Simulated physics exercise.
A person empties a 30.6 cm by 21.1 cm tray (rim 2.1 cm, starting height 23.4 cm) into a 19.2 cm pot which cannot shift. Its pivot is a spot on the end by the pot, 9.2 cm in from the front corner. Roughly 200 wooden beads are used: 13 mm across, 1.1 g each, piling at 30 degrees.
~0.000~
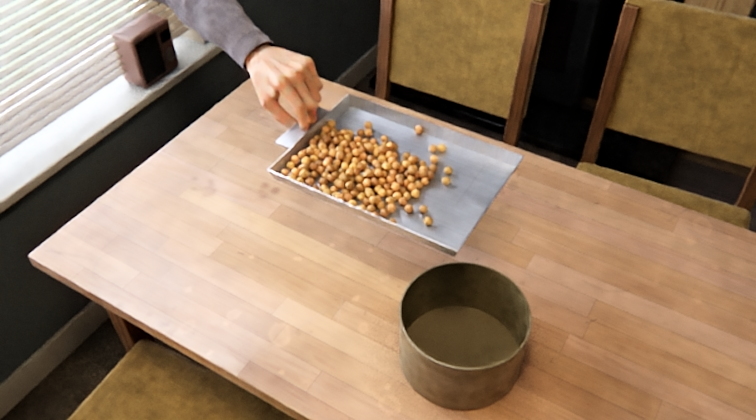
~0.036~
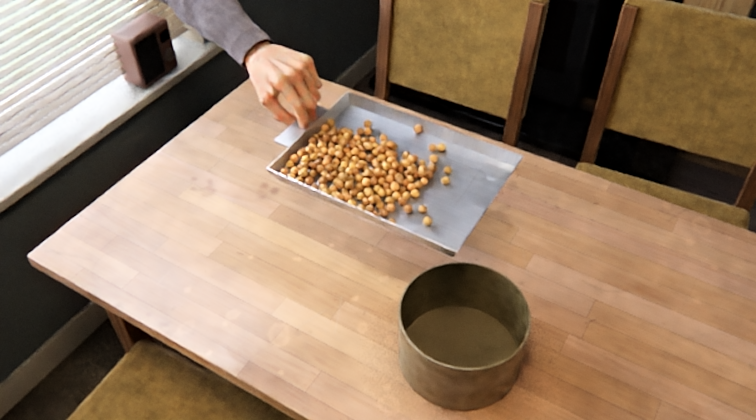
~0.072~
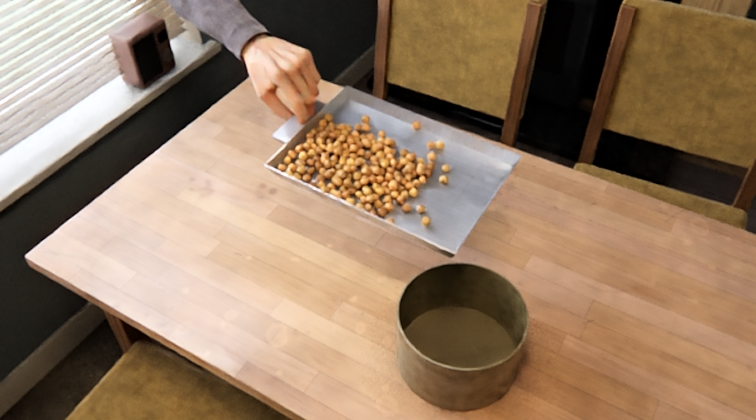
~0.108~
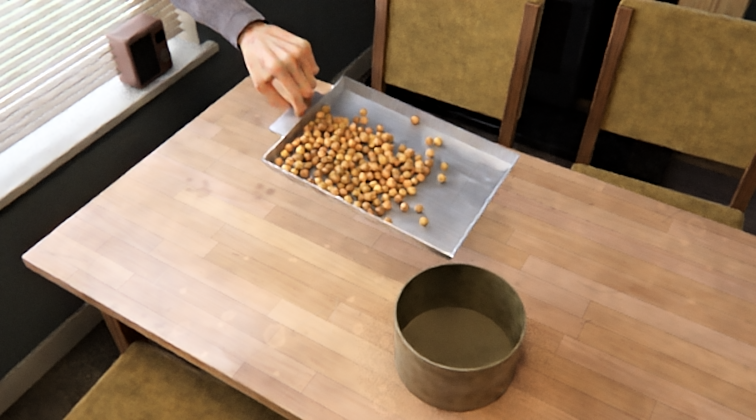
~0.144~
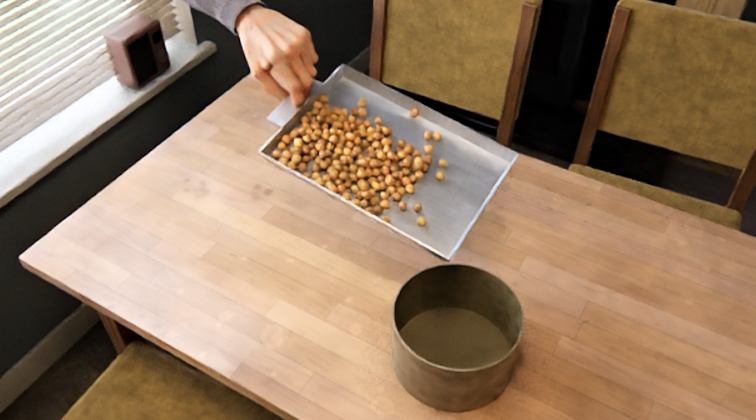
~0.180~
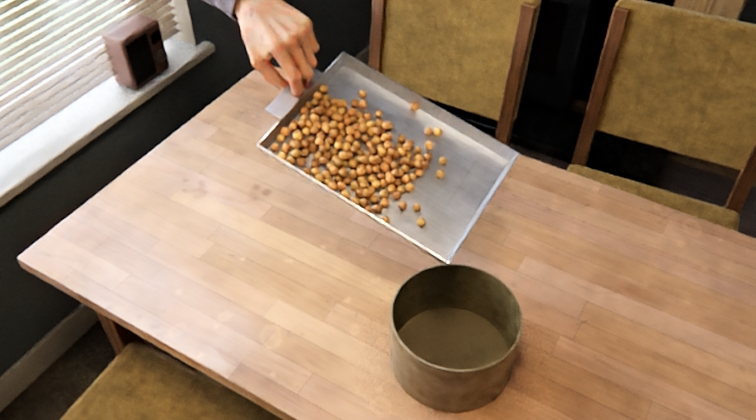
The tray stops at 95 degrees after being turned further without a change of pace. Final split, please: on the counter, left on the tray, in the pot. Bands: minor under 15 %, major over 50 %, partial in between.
My prediction: Counter: I expect a mere dribble of the load there; tray: I expect a mere dribble of the load there; pot: I expect the major share of the load there.
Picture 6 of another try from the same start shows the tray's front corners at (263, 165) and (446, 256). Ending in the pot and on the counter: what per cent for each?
Pot 75; counter 25.
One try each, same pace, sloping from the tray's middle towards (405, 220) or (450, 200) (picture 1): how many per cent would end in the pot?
Near 75 and 45 percent, in that order.
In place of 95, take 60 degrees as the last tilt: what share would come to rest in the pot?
In that case some 70 per cent.
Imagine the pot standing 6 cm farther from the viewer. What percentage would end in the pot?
In that case about 70 percent would end up there.
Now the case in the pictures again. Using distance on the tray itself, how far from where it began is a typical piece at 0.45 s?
About 6 cm.
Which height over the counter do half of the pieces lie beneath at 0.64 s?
Roughly 22 cm above the counter.
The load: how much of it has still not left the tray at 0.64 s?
About 60 per cent.
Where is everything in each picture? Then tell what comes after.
In the first picture, tray tilt 0 degrees, front corners at (274, 169) and (455, 246); middle of the pieces at (361, 167); pot at (465, 312).
In the second picture, tray tilt 1 degrees, front corners at (273, 167) and (454, 246); middle of the pieces at (360, 166).
In the third picture, tray tilt 3 degrees, front corners at (271, 164) and (453, 248), lowest corner right front; middle of the pieces at (358, 163).
In the fourth picture, tray tilt 7 degrees, front corners at (268, 158) and (451, 251), lowest corner right front; middle of the pieces at (356, 159).
In the fifth picture, tray tilt 12 degrees, front corners at (265, 151) and (448, 254), lowest corner right front; middle of the pieces at (355, 154).
In the sixth picture, tray tilt 17 degrees, front corners at (264, 144) and (447, 257), lowest corner right front; middle of the pieces at (354, 149); pot at (456, 314). Its pace works out near 140 degrees a second.
After 0.45 s, tilt 56 degrees; the tray holds 100 %, the pot 0 %.
After 0.64 s, tilt 83 degrees; the tray holds 60 %, the pot 10 %.
Then, at 0.94 s, tilt 95 degrees; the tray holds 0 %, the pot 95 %.
In the end, at 1.7 s, counter 5 %, tray 0 %, pot 95 %.
